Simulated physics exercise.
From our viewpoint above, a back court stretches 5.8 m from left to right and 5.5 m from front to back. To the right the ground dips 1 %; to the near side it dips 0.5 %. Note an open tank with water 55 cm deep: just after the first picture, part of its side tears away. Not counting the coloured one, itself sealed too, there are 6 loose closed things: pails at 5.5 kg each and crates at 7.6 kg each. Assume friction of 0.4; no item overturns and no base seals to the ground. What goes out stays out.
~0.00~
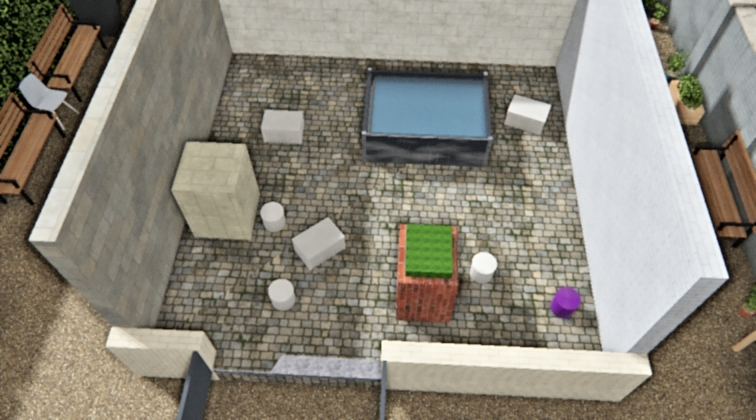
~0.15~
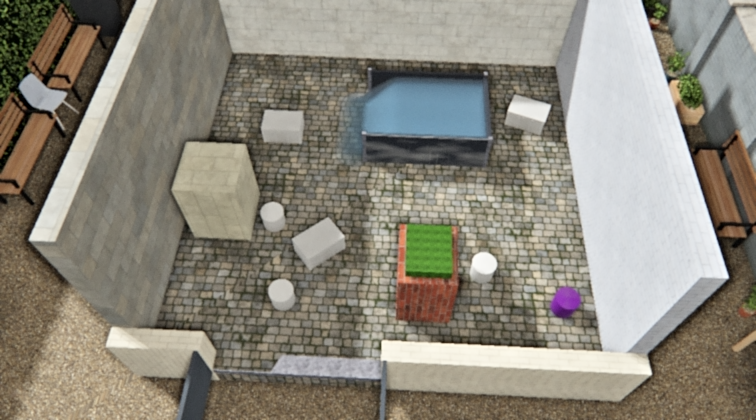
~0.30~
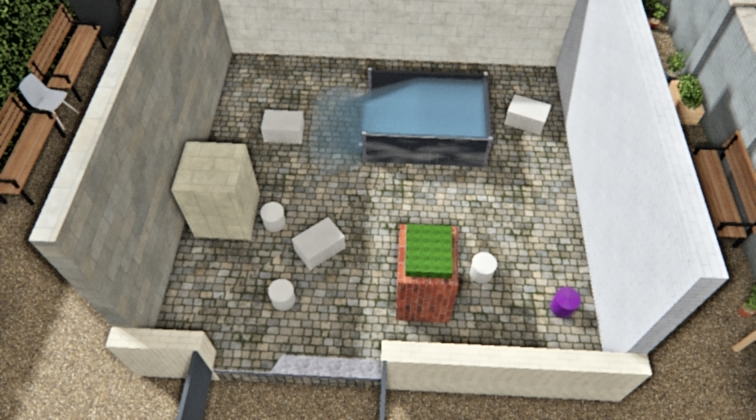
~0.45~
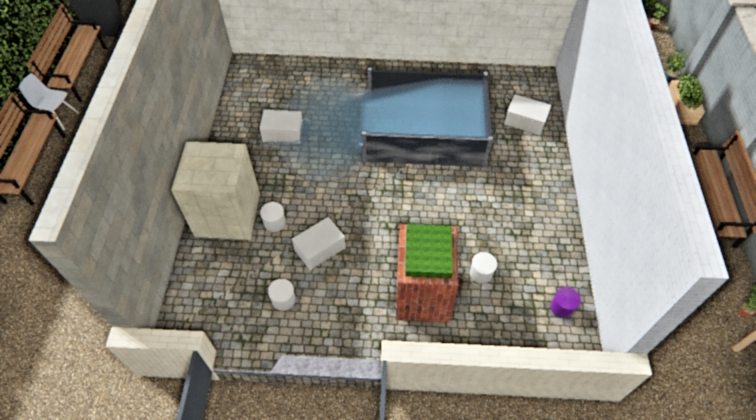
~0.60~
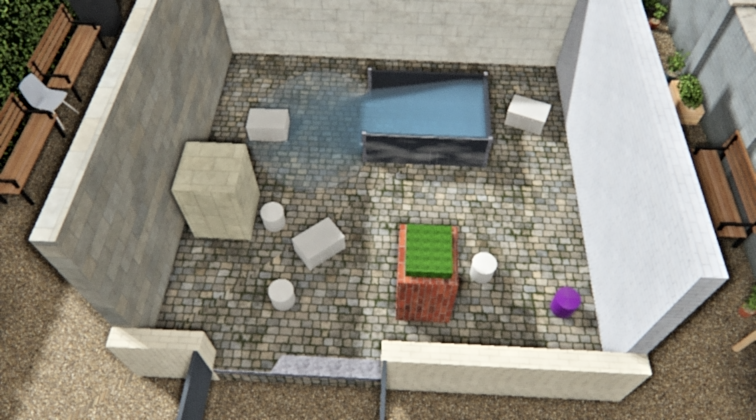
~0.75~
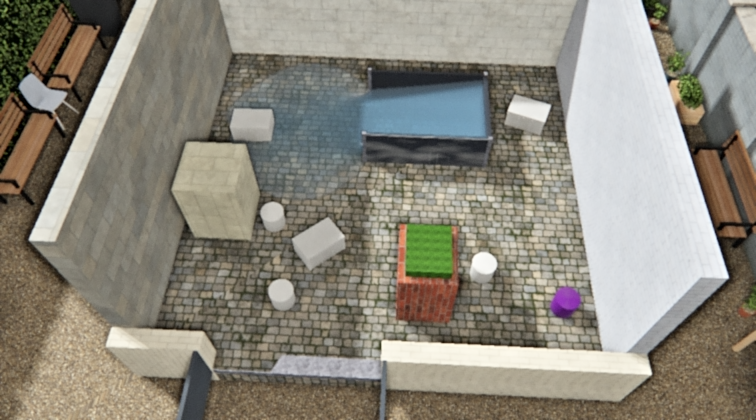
The clip shows a walled cobbled court with a water-filled tank, pale crates and pails, and one purple pail; water pours from the tank's left side, spreads leftward across the ground, and pushes the nearest crate slightly left.
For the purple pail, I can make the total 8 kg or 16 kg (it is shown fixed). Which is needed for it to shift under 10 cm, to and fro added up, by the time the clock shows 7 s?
I expect that the lower weight is enough.
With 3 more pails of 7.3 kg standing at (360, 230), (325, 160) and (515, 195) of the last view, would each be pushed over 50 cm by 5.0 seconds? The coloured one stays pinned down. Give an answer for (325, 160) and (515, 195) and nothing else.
First one went beyond, second stayed within.
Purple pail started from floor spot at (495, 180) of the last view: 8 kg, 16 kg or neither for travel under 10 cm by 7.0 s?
The smaller is enough.
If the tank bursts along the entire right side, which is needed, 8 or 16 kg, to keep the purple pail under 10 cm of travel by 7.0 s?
Result: Both masses insufficient.
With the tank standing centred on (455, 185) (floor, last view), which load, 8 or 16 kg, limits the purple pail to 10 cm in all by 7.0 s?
Then, put simply, the lighter one does it.
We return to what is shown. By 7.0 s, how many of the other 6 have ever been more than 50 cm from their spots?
3 of them.
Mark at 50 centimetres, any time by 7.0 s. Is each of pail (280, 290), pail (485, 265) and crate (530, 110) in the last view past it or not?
Below the mark, below the mark, below the mark.
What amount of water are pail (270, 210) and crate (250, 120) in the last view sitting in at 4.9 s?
About 2 and 9 cm.
After 1.4 s the purple pail would be 0 cm from its start with 8 kg and 0 cm from its start with 16 kg; 0 cm of water round it then.
After 3.1 s the purple pail would be 0 cm from its start with 8 kg and 0 cm from its start with 16 kg; 0 cm of water round it then.
After 4.9 s the purple pail would be 0 cm from its start with 8 kg and 0 cm from its start with 16 kg; 0 cm of water round it then.
After 7.0 s the purple pail would be 0 cm from its start with 8 kg and 0 cm from its start with 16 kg; 1 cm of water round it then.
